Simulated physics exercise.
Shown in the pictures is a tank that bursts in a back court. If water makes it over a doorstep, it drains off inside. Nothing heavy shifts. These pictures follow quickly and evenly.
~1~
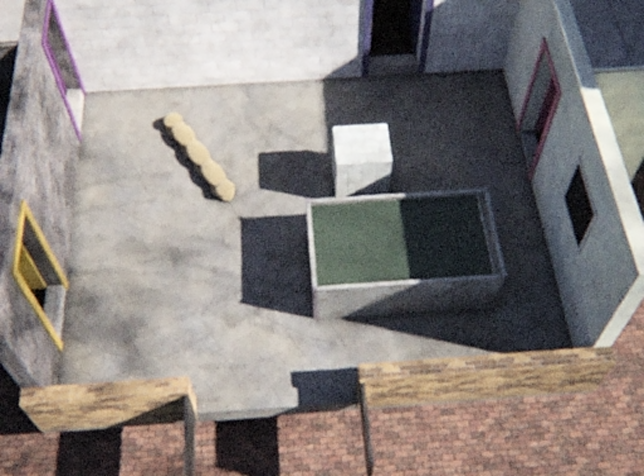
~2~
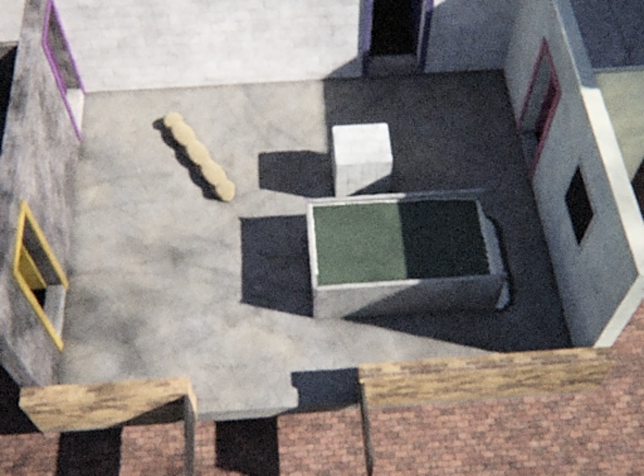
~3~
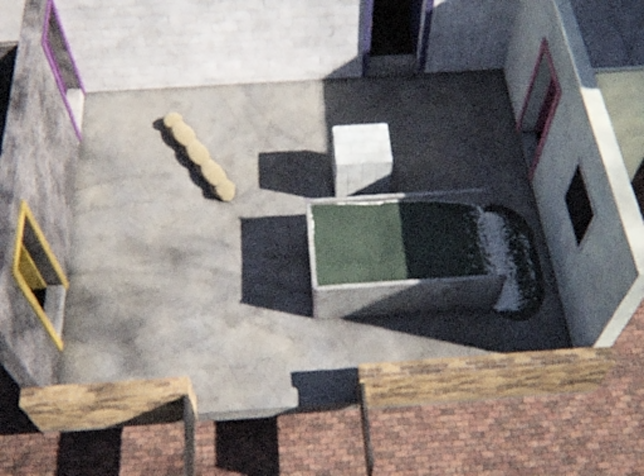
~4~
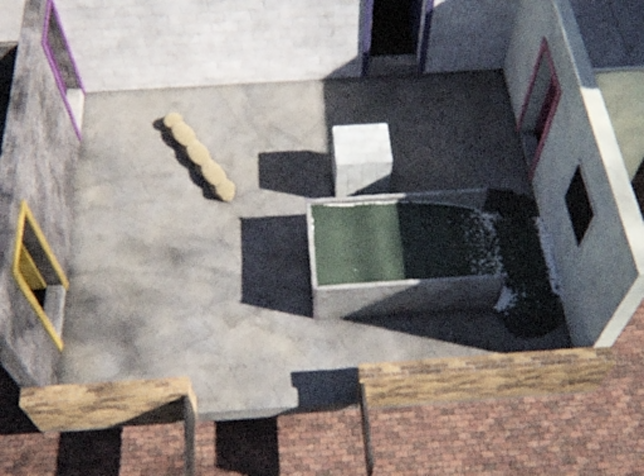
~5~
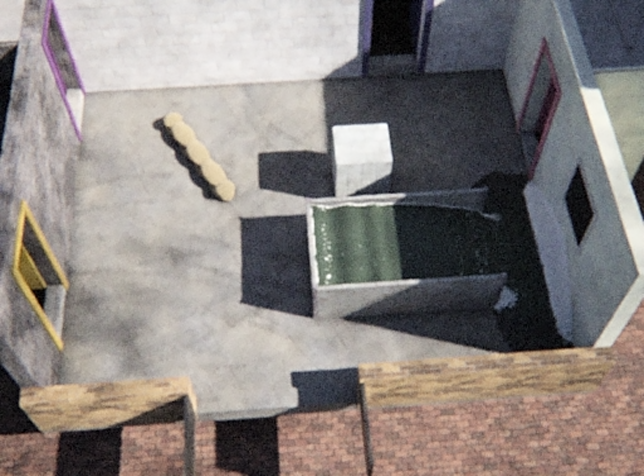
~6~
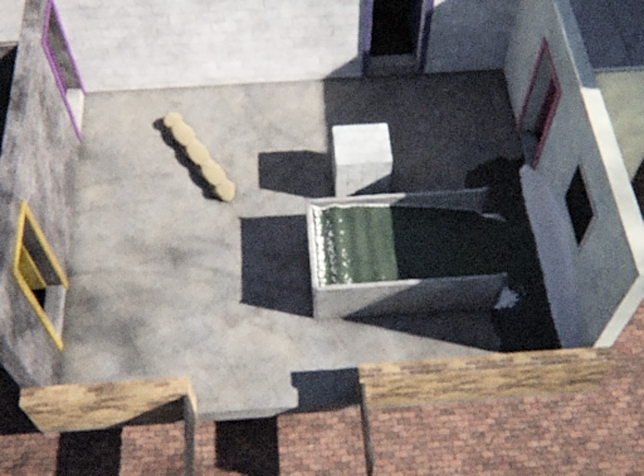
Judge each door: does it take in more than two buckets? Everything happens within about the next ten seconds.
In order: The yellow door will pass two buckets at most; the pink door will pass more than two buckets; the blue door will pass two buckets at most; the purple door will pass two buckets at most.
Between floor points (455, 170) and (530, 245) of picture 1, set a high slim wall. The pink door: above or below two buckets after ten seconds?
Note: Pink door remains below the limit.
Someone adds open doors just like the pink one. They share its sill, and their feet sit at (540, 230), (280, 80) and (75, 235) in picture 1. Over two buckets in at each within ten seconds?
In order: Exceeds it, falls short, falls short.
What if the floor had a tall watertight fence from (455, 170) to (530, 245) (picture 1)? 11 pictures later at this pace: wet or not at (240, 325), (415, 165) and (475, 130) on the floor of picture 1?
Taking the points in turn, they are high and dry, inundated and inundated.
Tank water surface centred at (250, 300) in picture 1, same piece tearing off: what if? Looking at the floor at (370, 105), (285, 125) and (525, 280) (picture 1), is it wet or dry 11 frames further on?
One after the other: Untouched, untouched, reached.
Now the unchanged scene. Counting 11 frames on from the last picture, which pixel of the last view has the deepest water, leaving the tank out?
Check roughly (568, 370).
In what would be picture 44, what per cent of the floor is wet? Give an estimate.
My estimate is roughly 85 percent.
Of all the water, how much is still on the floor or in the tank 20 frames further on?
About 98 %.
A moment on, water covers 15 % of the floor; the yellow door not reached, the pink door wet at the sill, nothing in, the blue door not reached, the purple door not reached.
Next, water covers 30 % of the floor; the yellow door not reached, the pink door under two buckets in, the blue door wet at the sill, nothing in, the purple door not reached.
Then, water covers 55 % of the floor; the yellow door not reached, the pink door over two buckets in, the blue door wet at the sill, nothing in, the purple door not reached.
Later, water covers 85 % of the floor; the yellow door wet at the sill, nothing in, the pink door over two buckets in, the blue door wet at the sill, nothing in, the purple door wet at the sill, nothing in.
In the end, water covers 95 % of the floor; the yellow door wet at the sill, nothing in, the pink door over two buckets in, the blue door wet at the sill, nothing in, the purple door wet at the sill, nothing in.
